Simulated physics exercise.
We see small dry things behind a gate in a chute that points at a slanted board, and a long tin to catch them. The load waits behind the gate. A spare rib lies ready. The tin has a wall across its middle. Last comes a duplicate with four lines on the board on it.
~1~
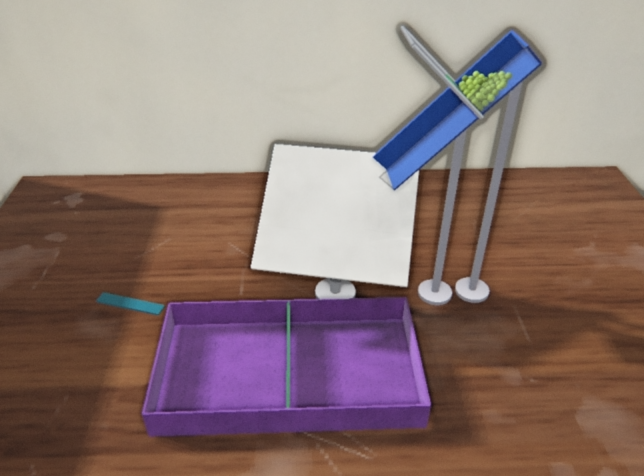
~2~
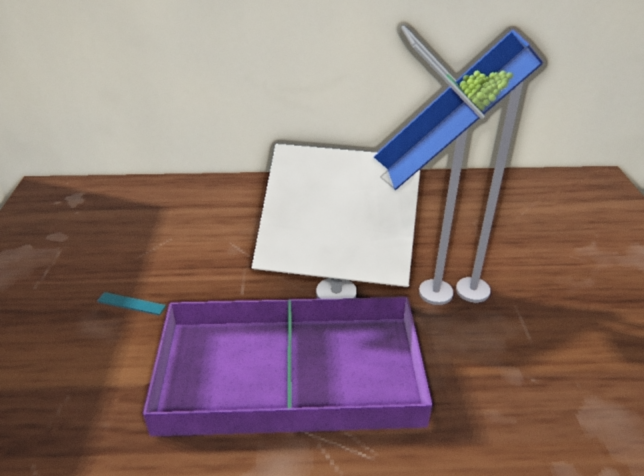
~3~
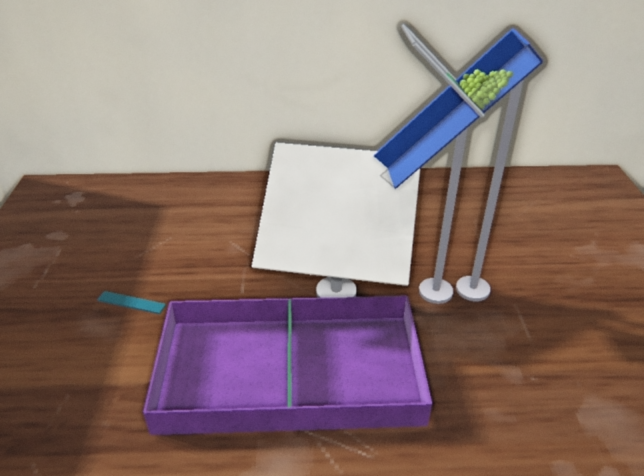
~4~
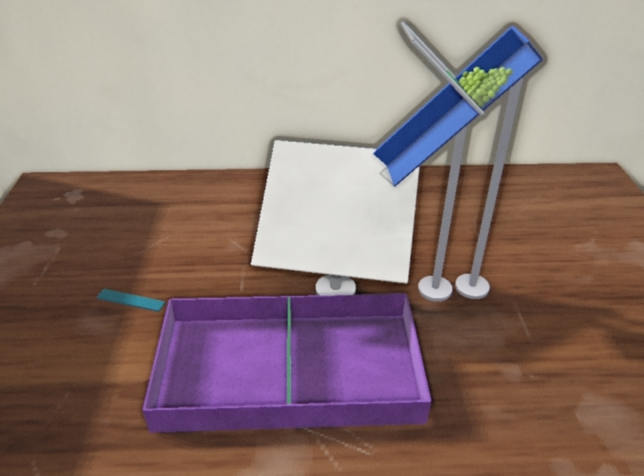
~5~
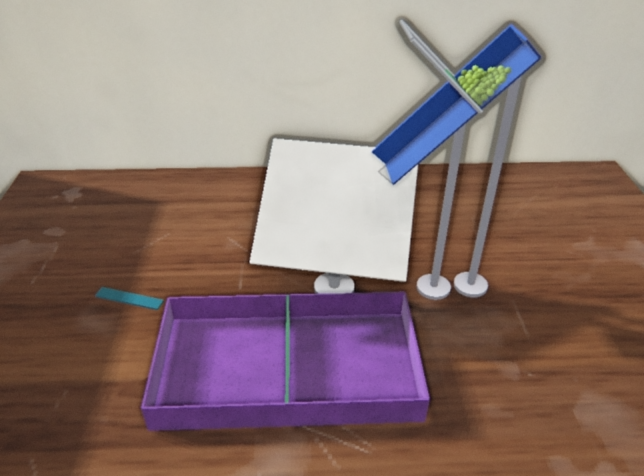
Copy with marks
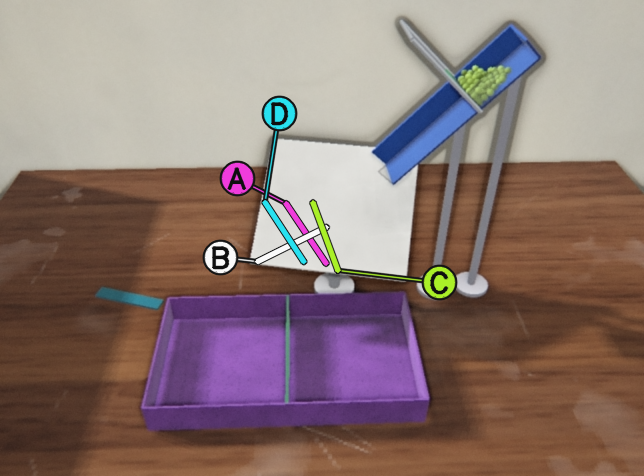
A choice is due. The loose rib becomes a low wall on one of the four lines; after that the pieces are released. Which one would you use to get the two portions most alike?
B.
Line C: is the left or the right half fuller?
Right.
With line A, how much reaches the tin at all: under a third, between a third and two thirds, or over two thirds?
Over two thirds.
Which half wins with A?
More lands on the right.
On the marked copy, line A from (286, 203) to (326, 263); line B from (326, 227) to (257, 261); line C from (313, 202) to (337, 270); line D from (265, 202) to (303, 261).
If A is chosen, of what is caught, not one piece in the left half, every piece in the right.
If B is chosen, of what is caught, roughly two thirds in the left half, roughly a third in the right.
If C is chosen, of what is caught, just a few in the left half, almost all in the right.
If D is chosen, of what is caught, about a tenth in the left half, almost all in the right.
